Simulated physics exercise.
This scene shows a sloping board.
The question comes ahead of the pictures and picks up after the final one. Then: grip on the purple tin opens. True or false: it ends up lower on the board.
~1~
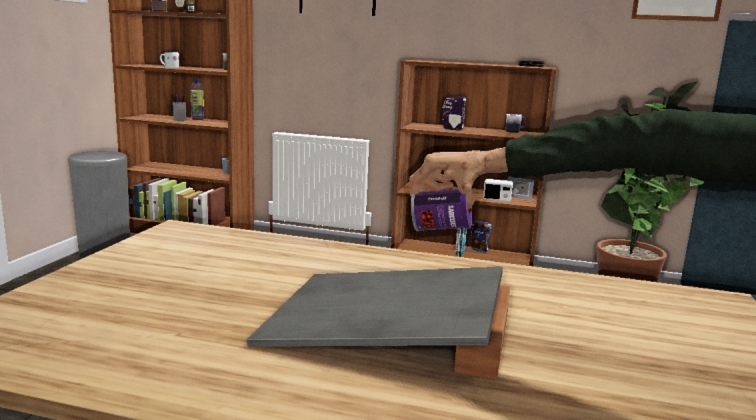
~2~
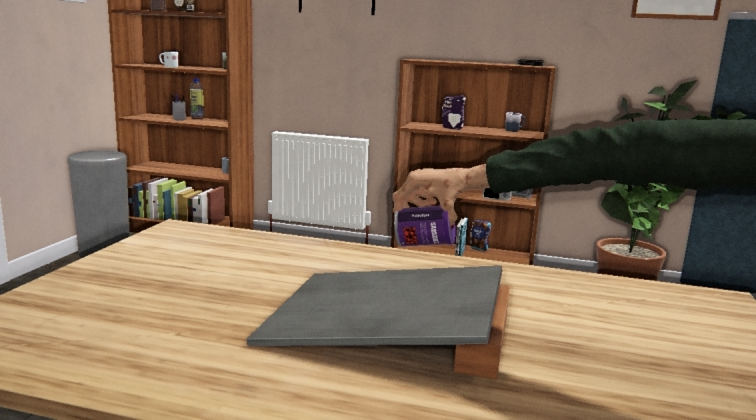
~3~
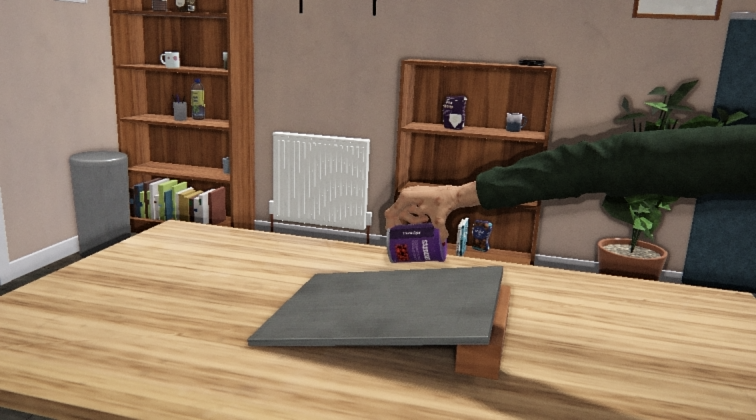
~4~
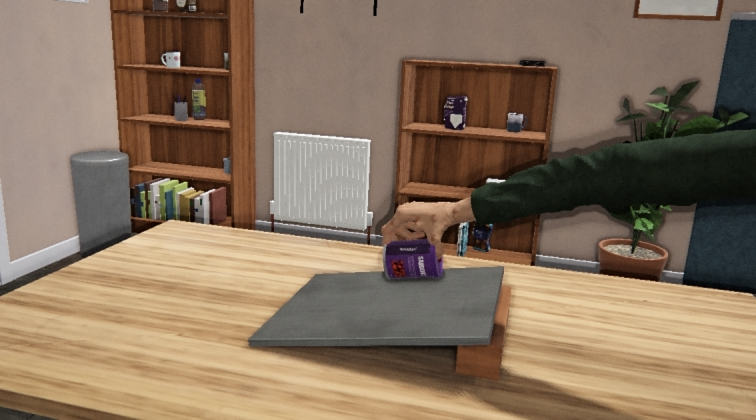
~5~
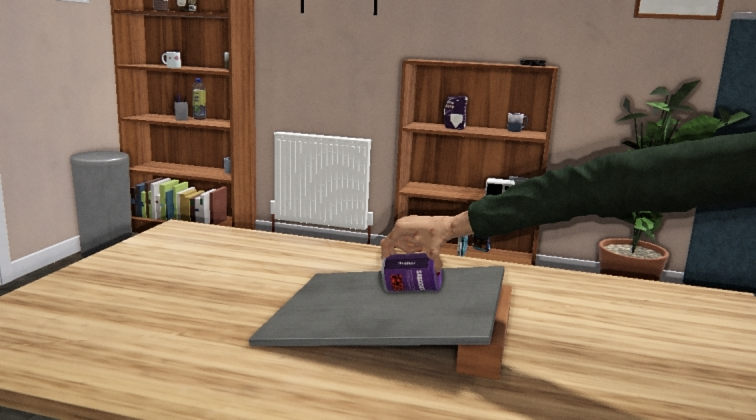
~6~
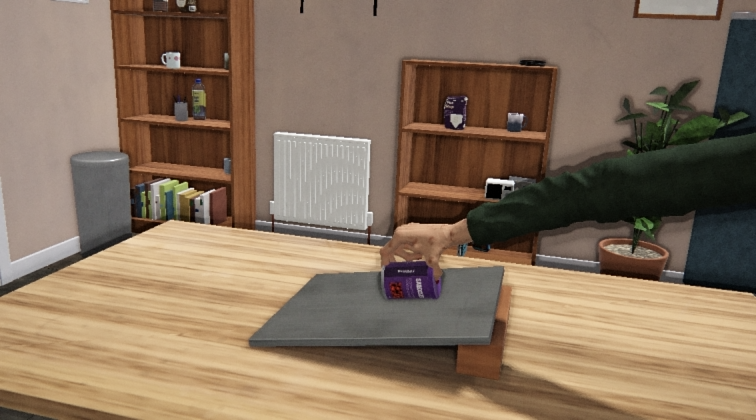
False.
Then, 0.20 s past the last view, nothing moves.
Then, 0.50 s past the last view, purple tin resting near (411, 280).
Finally, it is still in place. Final places as the last picture's camera would see them, purple tin near (411, 280). The purple tin keeps its place.
